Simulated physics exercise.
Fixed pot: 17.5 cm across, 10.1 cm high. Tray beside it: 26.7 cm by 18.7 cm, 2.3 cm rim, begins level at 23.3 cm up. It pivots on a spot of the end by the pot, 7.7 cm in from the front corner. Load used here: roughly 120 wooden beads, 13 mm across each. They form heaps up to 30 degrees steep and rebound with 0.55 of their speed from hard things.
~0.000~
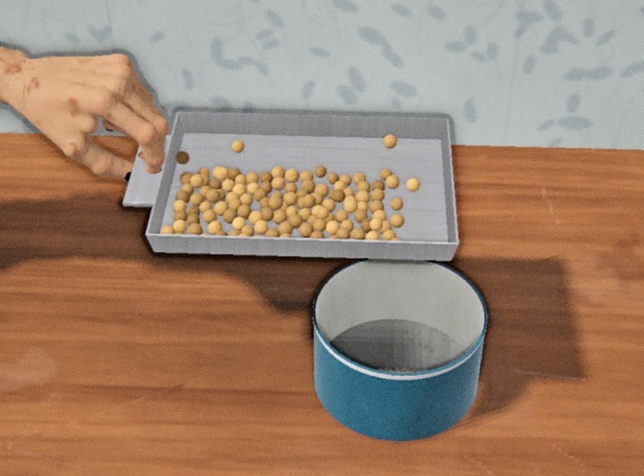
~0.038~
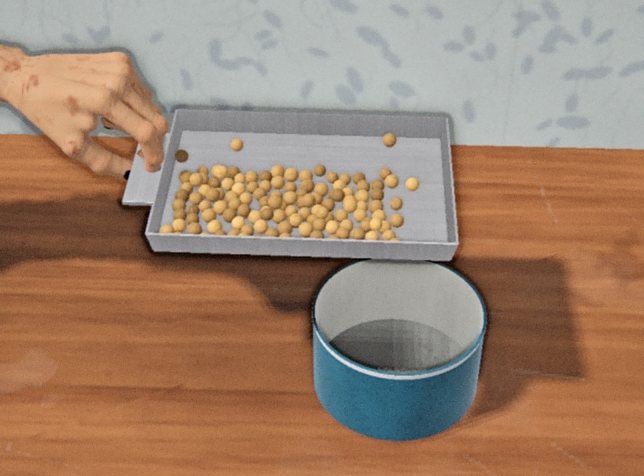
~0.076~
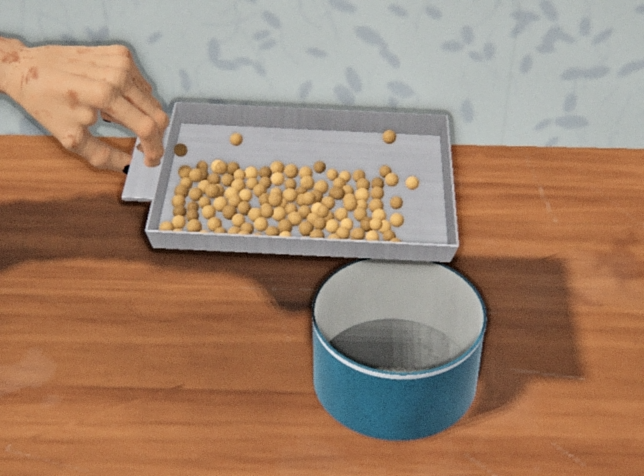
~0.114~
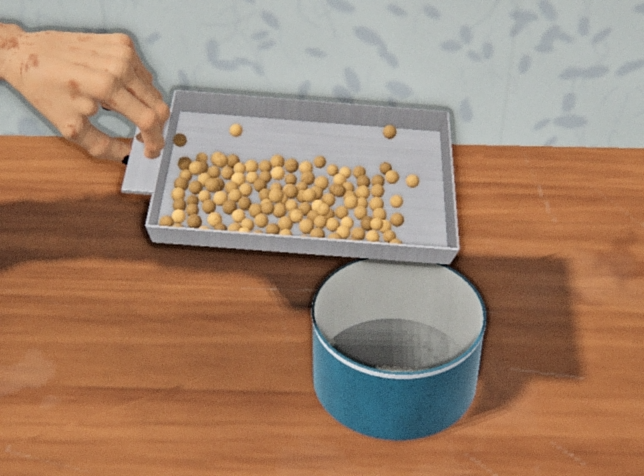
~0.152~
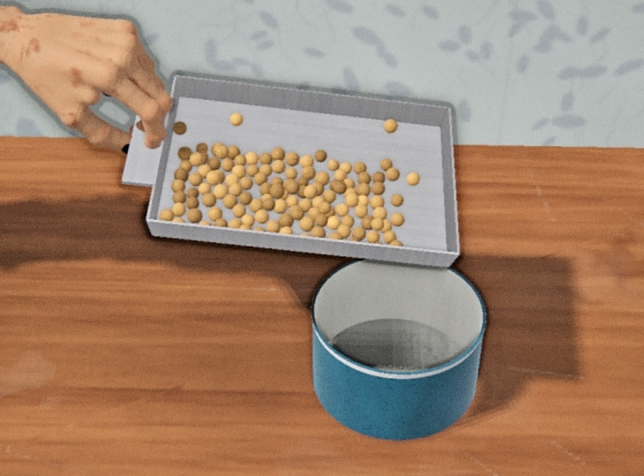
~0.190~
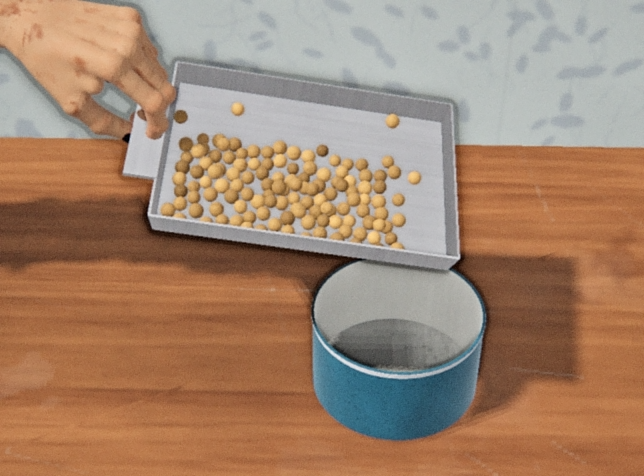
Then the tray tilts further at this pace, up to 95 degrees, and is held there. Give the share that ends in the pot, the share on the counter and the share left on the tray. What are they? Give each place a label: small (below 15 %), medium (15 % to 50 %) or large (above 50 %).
Shares by place: Pot medium, counter large, left on the tray small.
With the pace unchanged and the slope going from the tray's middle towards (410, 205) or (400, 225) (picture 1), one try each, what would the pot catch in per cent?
Around 0 % for the first direction, around 10 % for the second.
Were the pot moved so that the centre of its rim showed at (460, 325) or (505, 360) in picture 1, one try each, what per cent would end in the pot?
I'd say close to 80 percent for the first spot and 80 percent for the second.
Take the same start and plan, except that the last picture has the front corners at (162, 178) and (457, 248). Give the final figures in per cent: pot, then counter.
Per cent by place - pot 5, counter 95.
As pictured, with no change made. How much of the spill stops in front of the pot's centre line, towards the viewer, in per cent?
Roughly 90 percent of the spill.
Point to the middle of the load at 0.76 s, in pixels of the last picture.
At that time the load is centred around (384, 217).
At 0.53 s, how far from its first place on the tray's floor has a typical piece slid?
Roughly 4 cm.
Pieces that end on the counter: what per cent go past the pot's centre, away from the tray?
Roughly 90 percent of the spill.
After 0.53 s, tilt 54 degrees; the tray holds 100 %, the pot 0 %.
Then, at 0.76 s, tilt 80 degrees; the tray holds 95 %, the pot 0 %.
Then, at 1.10 s, tilt 95 degrees; the tray holds 10 %, the pot 25 %.
By 2.2 s all is still; pot 40 %, counter 60 %, tray 0 %.
